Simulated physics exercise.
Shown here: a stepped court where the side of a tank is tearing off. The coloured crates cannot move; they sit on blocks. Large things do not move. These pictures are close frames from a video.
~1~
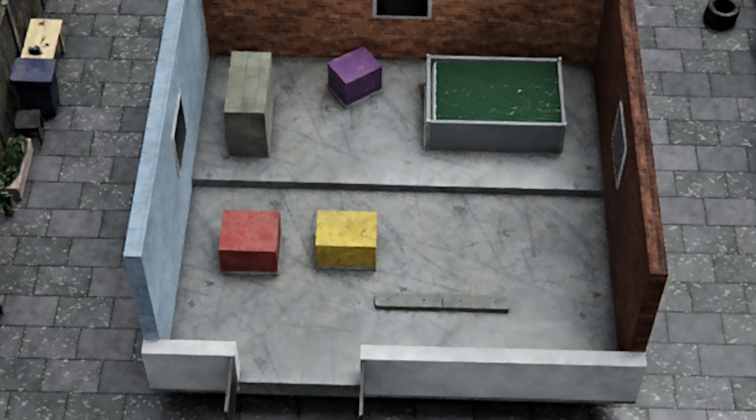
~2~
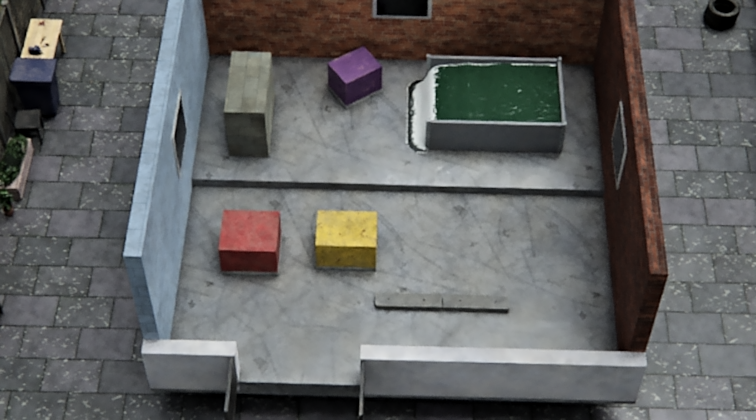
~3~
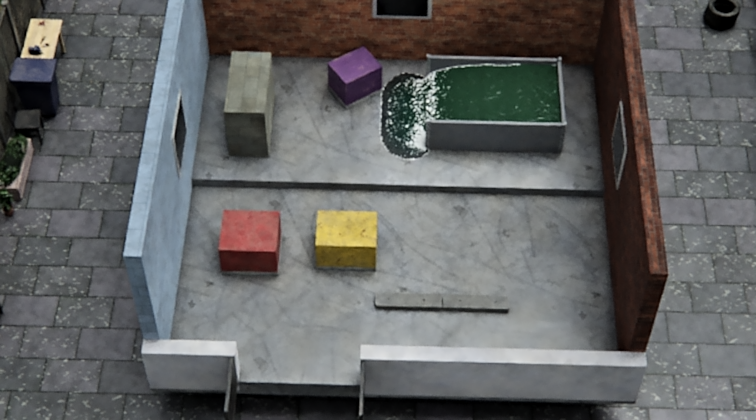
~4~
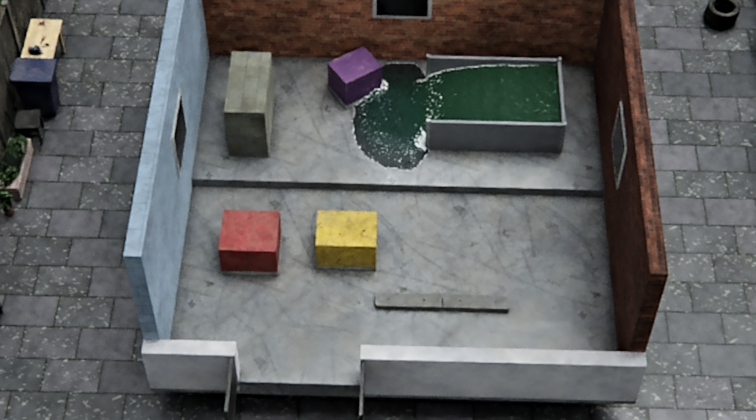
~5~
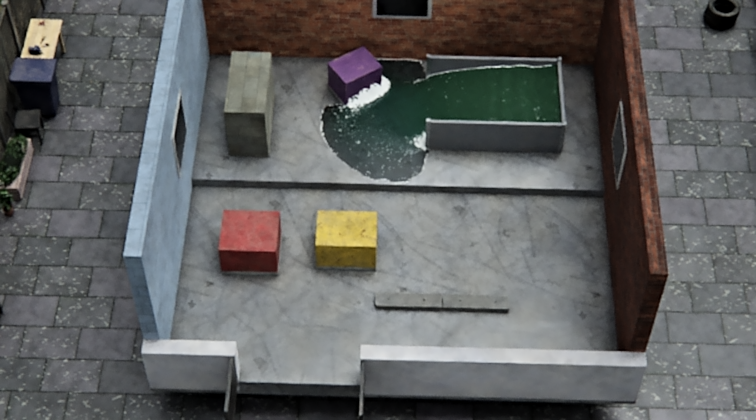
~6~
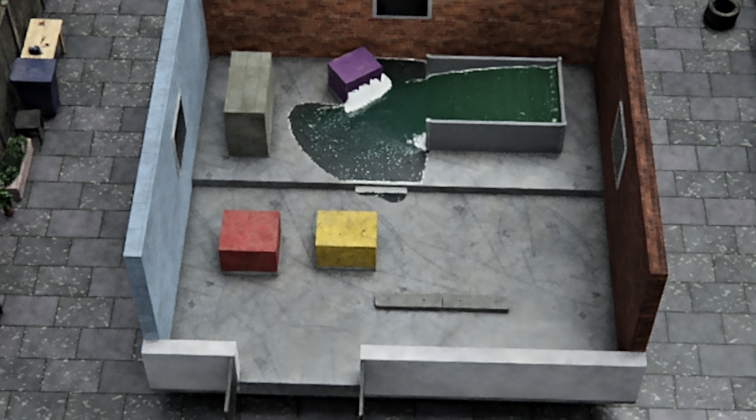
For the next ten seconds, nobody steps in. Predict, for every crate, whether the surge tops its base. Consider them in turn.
My prediction: The red crate gets topped; the yellow crate gets topped; the purple crate gets topped.
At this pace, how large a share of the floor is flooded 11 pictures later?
Estimate: Near 30 %.
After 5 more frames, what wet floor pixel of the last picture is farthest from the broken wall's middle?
Somewhere near (237, 188).
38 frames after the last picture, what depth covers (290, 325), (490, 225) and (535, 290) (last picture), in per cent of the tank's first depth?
Readings in sequence: 4, 2, 0 percent.
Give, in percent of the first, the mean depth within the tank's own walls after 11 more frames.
That comes to about 36 per cent.
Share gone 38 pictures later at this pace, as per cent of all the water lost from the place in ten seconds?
Roughly 40 per cent.
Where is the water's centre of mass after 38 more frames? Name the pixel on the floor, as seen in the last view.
Close to (338, 175).
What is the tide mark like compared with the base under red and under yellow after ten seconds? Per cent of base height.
I'd say 420 per cent for the first one and 220 per cent for the second.
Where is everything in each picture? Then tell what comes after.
Still water in the tank at (495, 93), in the first frame.
The front is at (424, 150), out from the gap at (429, 108), in the second frame.
The front is at (404, 76), out from the gap at (429, 109), in the third frame.
Water pours out at (429, 110) and has run to (366, 149), in the fourth frame.
The front is at (328, 131), out from the gap at (429, 110), in the fifth frame.
Water pours out at (429, 110) and has run to (296, 128), in the sixth frame.
A moment on, water covers 20 % of the floor; the red crate not reached, the yellow crate not reached, the purple crate water round its plinth.
Next, water covers 30 % of the floor; the red crate water round its plinth, the yellow crate water round its plinth, the purple crate water round its plinth.
Then, water covers 50 % of the floor; the red crate water round its plinth, the yellow crate water round its plinth, the purple crate water round its plinth.
Later, water covers 65 % of the floor; the red crate water round its plinth, the yellow crate water round its plinth, the purple crate water round its plinth.
In the end, water covers 90 % of the floor; the red crate was topped, the yellow crate was topped, the purple crate was topped.
